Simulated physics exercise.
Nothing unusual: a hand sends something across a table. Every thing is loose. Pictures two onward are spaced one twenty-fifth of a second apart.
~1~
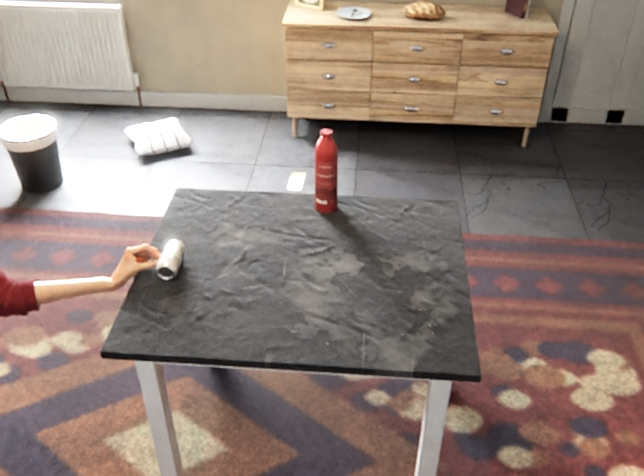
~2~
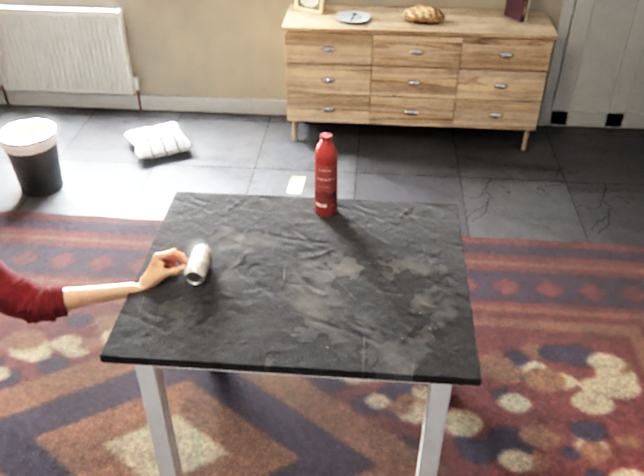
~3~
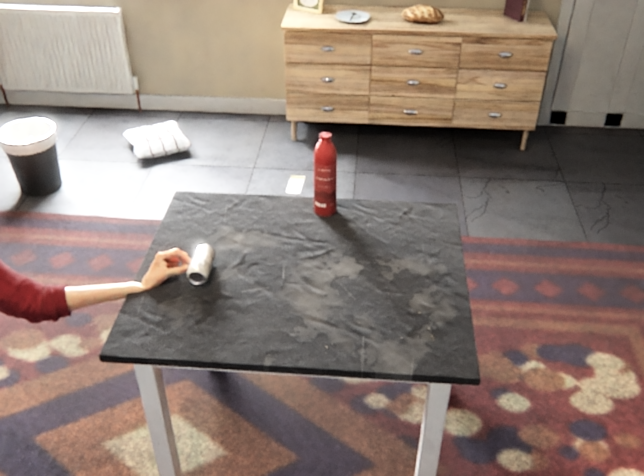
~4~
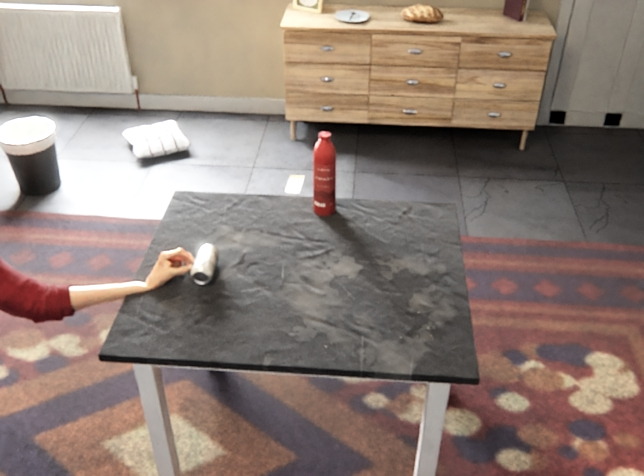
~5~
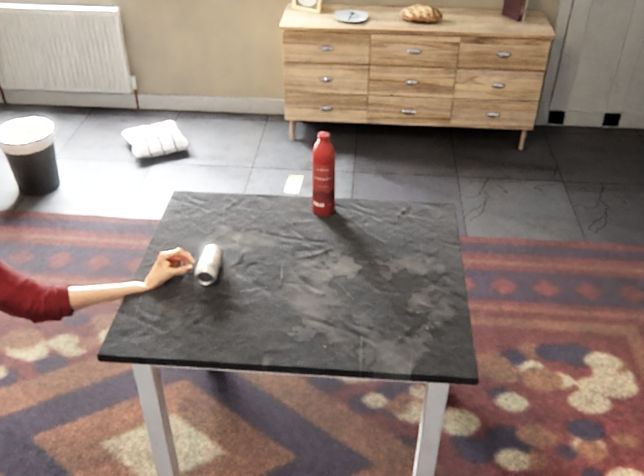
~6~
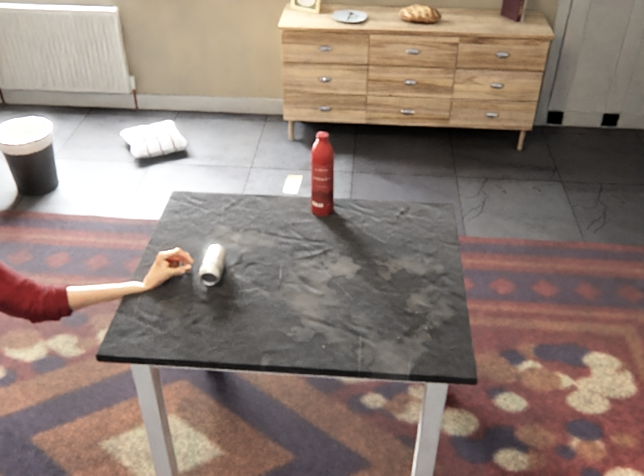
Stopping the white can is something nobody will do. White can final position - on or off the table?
It does not leave the tabletop.
Then, 0.10 s past the last view, white can displaced about its own width near (225, 266).
Then, 0.30 s past the last view, white can displaced well along near (244, 267).
Then, 0.60 s past the last view, white can displaced well along near (263, 268).
Finally, moved from the start, white can. Final places as the last picture's camera would see them, white can near (269, 268).
